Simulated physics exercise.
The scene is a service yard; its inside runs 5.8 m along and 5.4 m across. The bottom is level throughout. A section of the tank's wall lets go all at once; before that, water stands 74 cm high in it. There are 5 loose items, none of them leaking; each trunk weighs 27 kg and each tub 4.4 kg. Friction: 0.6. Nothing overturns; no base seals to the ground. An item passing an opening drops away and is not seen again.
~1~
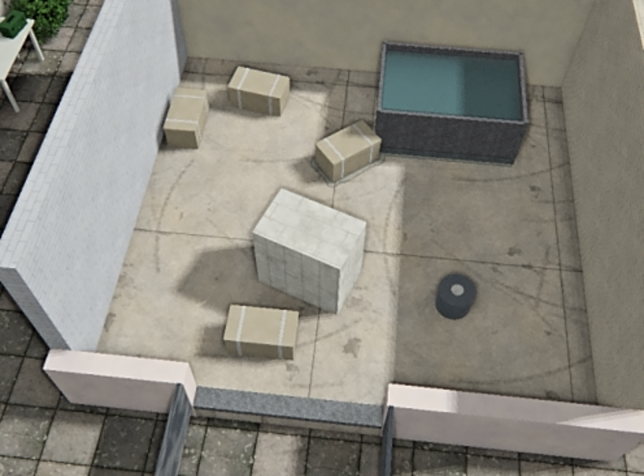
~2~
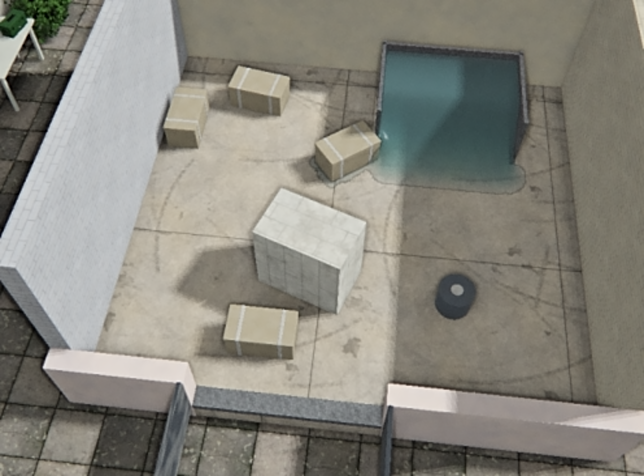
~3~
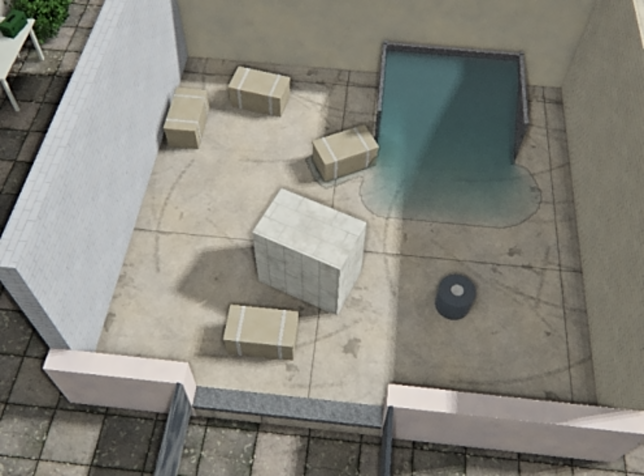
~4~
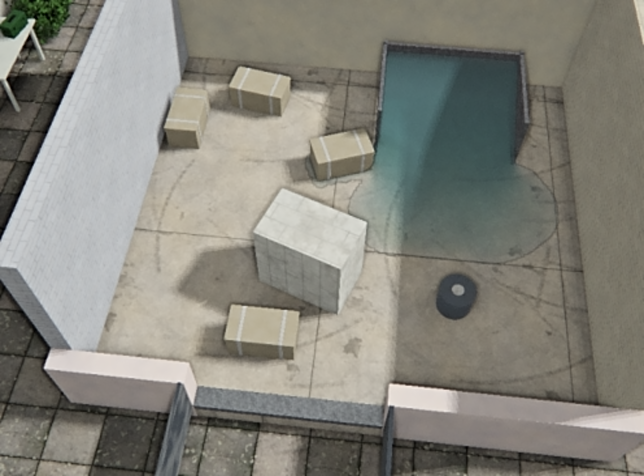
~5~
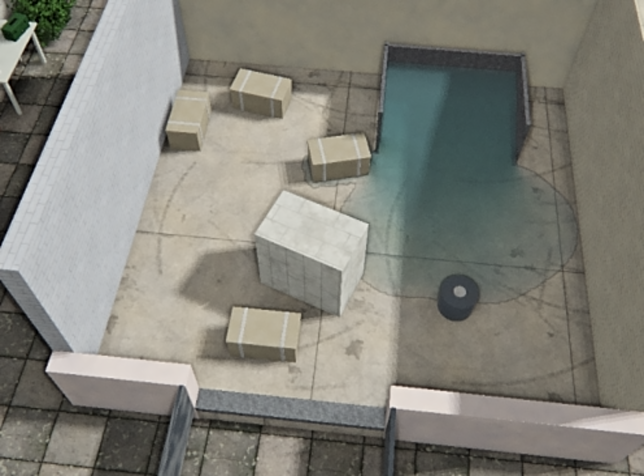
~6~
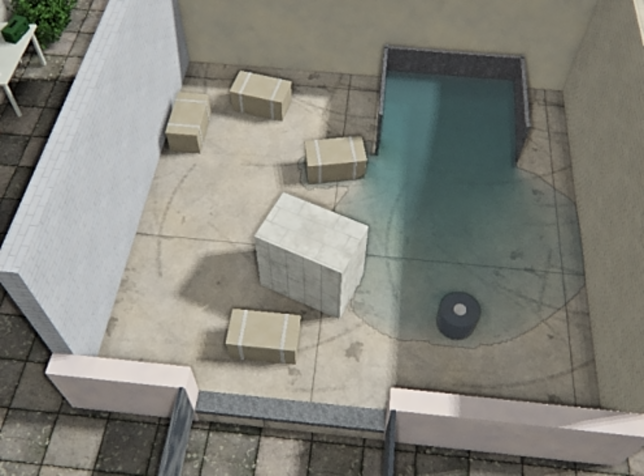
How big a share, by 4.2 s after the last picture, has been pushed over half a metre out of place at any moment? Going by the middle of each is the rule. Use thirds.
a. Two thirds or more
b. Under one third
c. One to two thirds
Option b: Under one third.
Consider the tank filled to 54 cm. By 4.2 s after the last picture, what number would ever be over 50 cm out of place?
In that case 1 of them.
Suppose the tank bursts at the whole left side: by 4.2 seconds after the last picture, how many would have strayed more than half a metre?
The count would be 4.
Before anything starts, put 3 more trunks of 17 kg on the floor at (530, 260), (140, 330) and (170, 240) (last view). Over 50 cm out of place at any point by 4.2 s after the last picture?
One after another they come out above it, inside the limit, inside the limit.
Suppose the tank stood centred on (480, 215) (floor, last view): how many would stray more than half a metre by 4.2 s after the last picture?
Result: 2.
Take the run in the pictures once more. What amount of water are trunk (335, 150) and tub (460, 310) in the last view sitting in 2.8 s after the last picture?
2 and 16 cm.
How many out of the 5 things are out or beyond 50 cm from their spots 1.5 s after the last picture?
The number I get is 1.
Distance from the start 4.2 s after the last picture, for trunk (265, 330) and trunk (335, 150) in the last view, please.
First: 5 cm. Second: 30 cm.
Then, 0.4 s after the last picture 1 of 5 are over 50 cm from their spots; 0 afloat.
Then, 1.5 s after the last picture 1 of 5 are over 50 cm from their spots; 1 afloat.
Then, 2.8 s after the last picture 1 of 5 are over 50 cm from their spots; 1 afloat.
Then, 4.2 s after the last picture 1 of 5 are over 50 cm from their spots, and 1 have been at some point; 1 afloat.
